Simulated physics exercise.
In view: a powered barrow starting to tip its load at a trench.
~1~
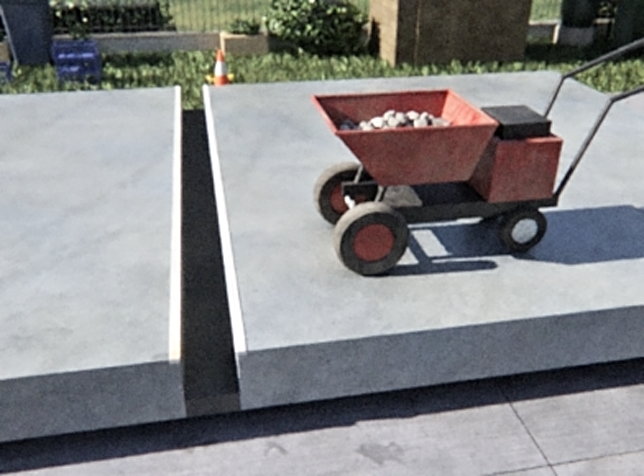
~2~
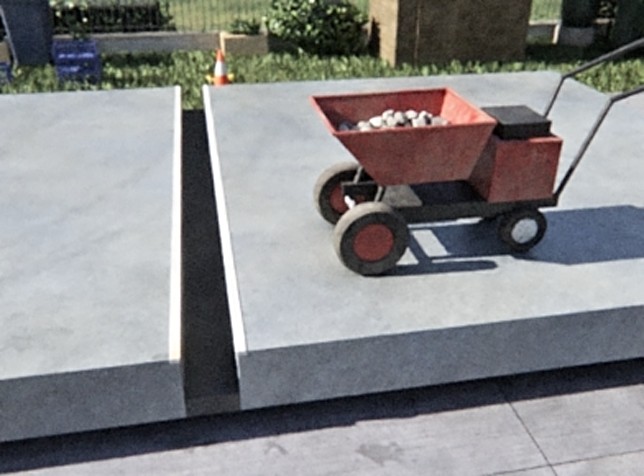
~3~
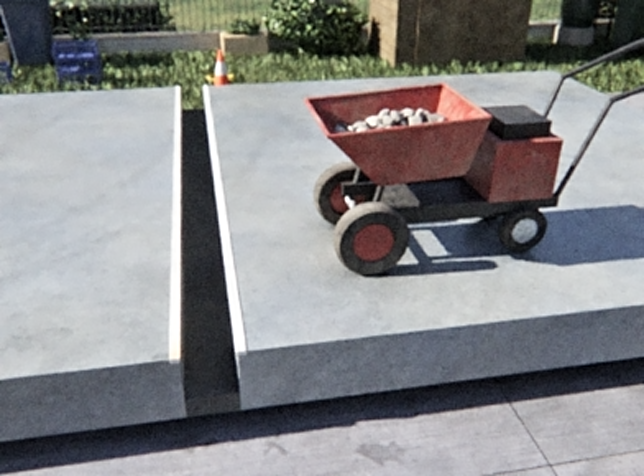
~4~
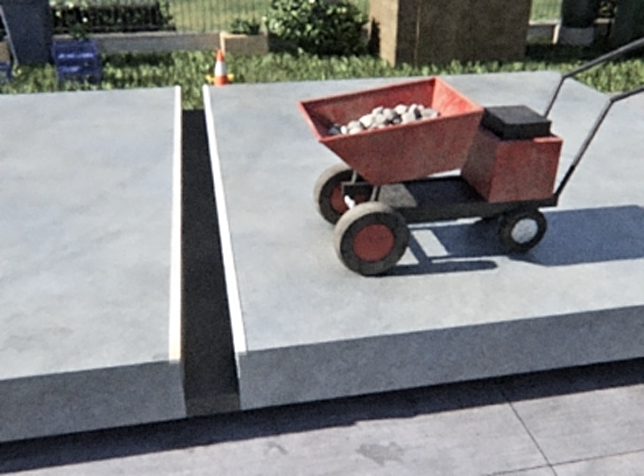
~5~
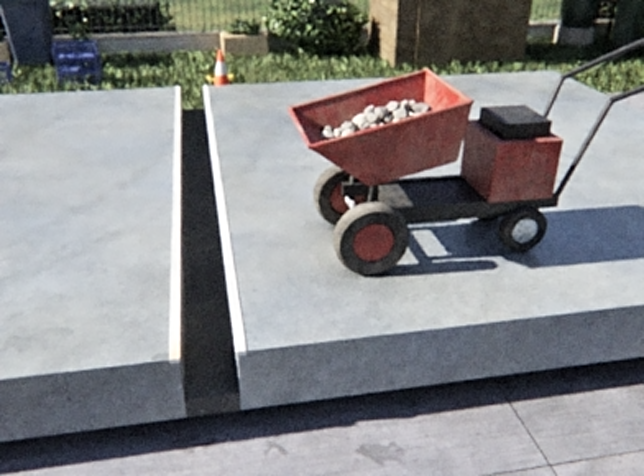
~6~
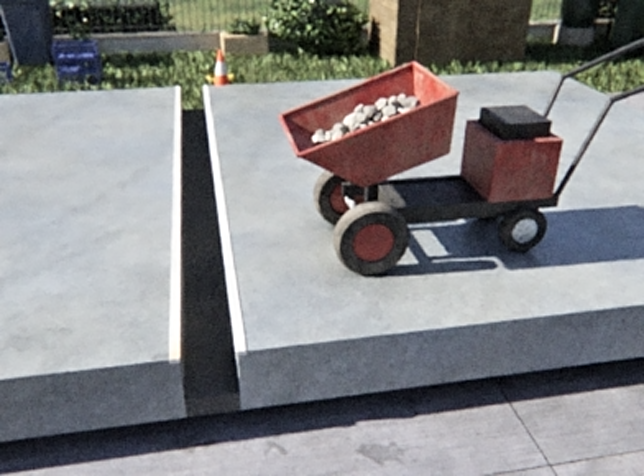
A red skip of broken stones on a wheeled barrow tilts forward toward the left.
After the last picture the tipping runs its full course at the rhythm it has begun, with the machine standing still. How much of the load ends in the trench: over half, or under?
In the trench: More than half.
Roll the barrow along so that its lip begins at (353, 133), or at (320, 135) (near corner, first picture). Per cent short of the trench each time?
Roughly 30 per cent, and 0 per cent.
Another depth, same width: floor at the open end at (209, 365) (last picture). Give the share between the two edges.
Some 60 per cent.
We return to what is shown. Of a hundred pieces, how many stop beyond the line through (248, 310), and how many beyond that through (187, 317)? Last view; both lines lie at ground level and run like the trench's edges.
First some 100, then 10 per cent.
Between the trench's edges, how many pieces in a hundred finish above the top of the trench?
Some 5 per cent.
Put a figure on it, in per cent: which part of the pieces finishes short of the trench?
Roughly 5 in a hundred.
Shortly afterwards, skip tipped steeply; the whole lot in the skip.
Next, skip tipped steeply; all but a few in the skip; only a few short of the trench; only a few in or heaped over the trench; only a few falling.
Some moments later, skip tipped right over; near a quarter in the skip; a little short of the trench; near two thirds in or heaped over the trench; only a few beyond it.
In the end, skip tipped right over; a little short of the trench; all but a few in or heaped over the trench; only a few beyond it.
